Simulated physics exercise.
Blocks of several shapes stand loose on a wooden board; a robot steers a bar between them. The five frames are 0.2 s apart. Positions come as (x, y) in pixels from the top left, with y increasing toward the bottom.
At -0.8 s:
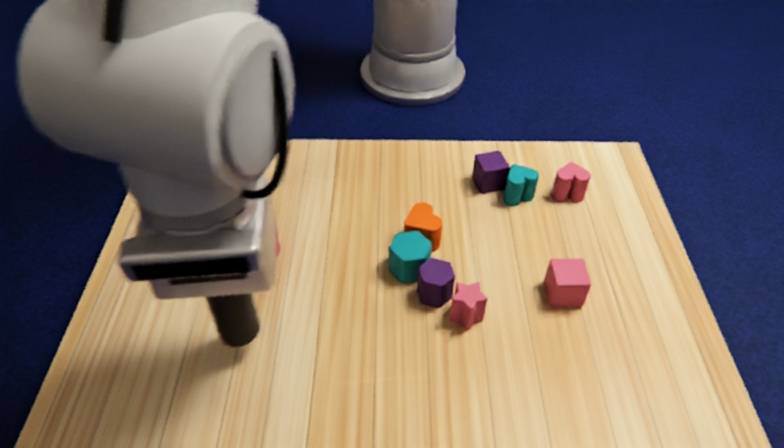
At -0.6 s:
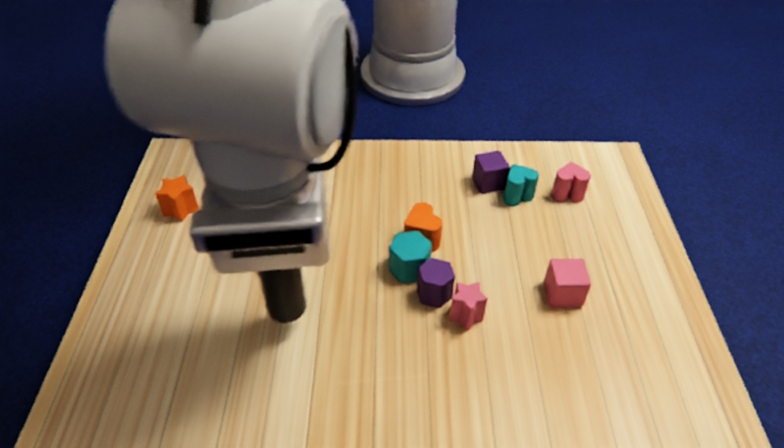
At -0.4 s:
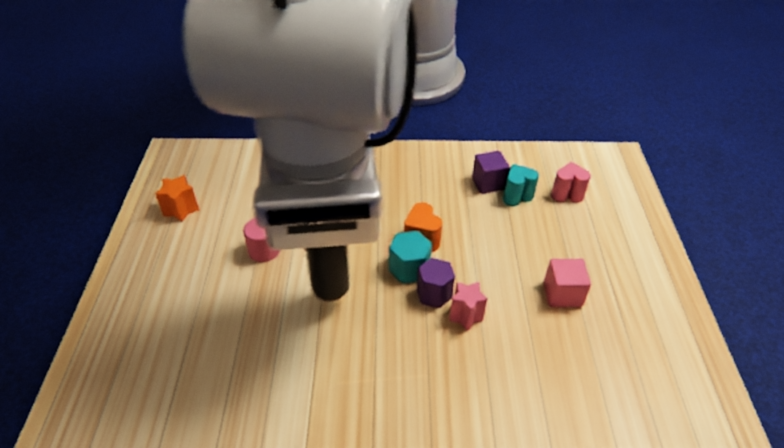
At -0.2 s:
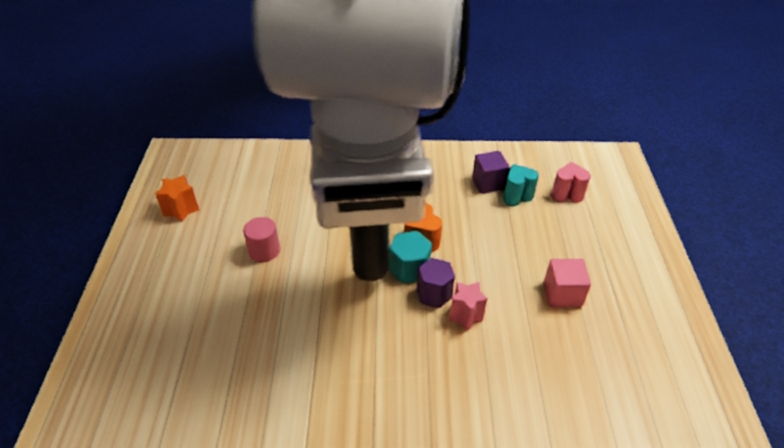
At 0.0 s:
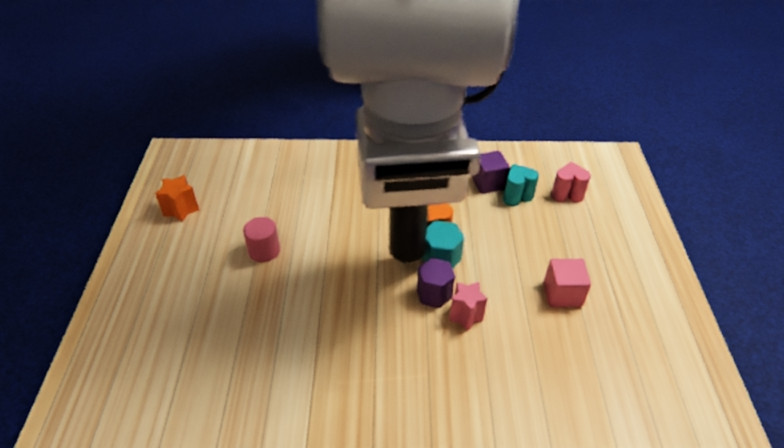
On a wooden board scattered with small coloured blocks, a robot arm moves a dark bar rightward and slightly away from the viewer, then pushes the turquoise six-sided block a short way right, beside the orange heart.
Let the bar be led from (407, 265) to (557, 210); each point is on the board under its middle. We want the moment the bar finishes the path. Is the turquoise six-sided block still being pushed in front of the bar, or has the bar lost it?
I predict the bar has moved past it.
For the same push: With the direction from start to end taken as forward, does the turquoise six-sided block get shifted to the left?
My answer is no.
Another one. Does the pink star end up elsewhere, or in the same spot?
It stays put.
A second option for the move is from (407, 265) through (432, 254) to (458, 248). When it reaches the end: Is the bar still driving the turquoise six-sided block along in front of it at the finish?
Yes - that is the case.
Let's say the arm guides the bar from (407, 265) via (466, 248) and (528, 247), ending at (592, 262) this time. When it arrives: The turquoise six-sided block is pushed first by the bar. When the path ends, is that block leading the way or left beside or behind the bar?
In the end it is beside or behind the bar.
On the path given first. One third of the way, bar at (462, 231); orange heart at (437, 205), turned 20° anticlockwise; turquoise six-sided block at (499, 220), turned 25° clockwise.
Two thirds of the way, bar at (513, 212); orange heart at (437, 205), turned 20° anticlockwise; turquoise six-sided block at (553, 210), turned 55° clockwise.
At the end, bar at (561, 196); orange heart at (437, 205), turned 20° anticlockwise; turquoise six-sided block at (589, 208), turned 140° clockwise; pink star still; turquoise heart still; pink heart at (576, 170).
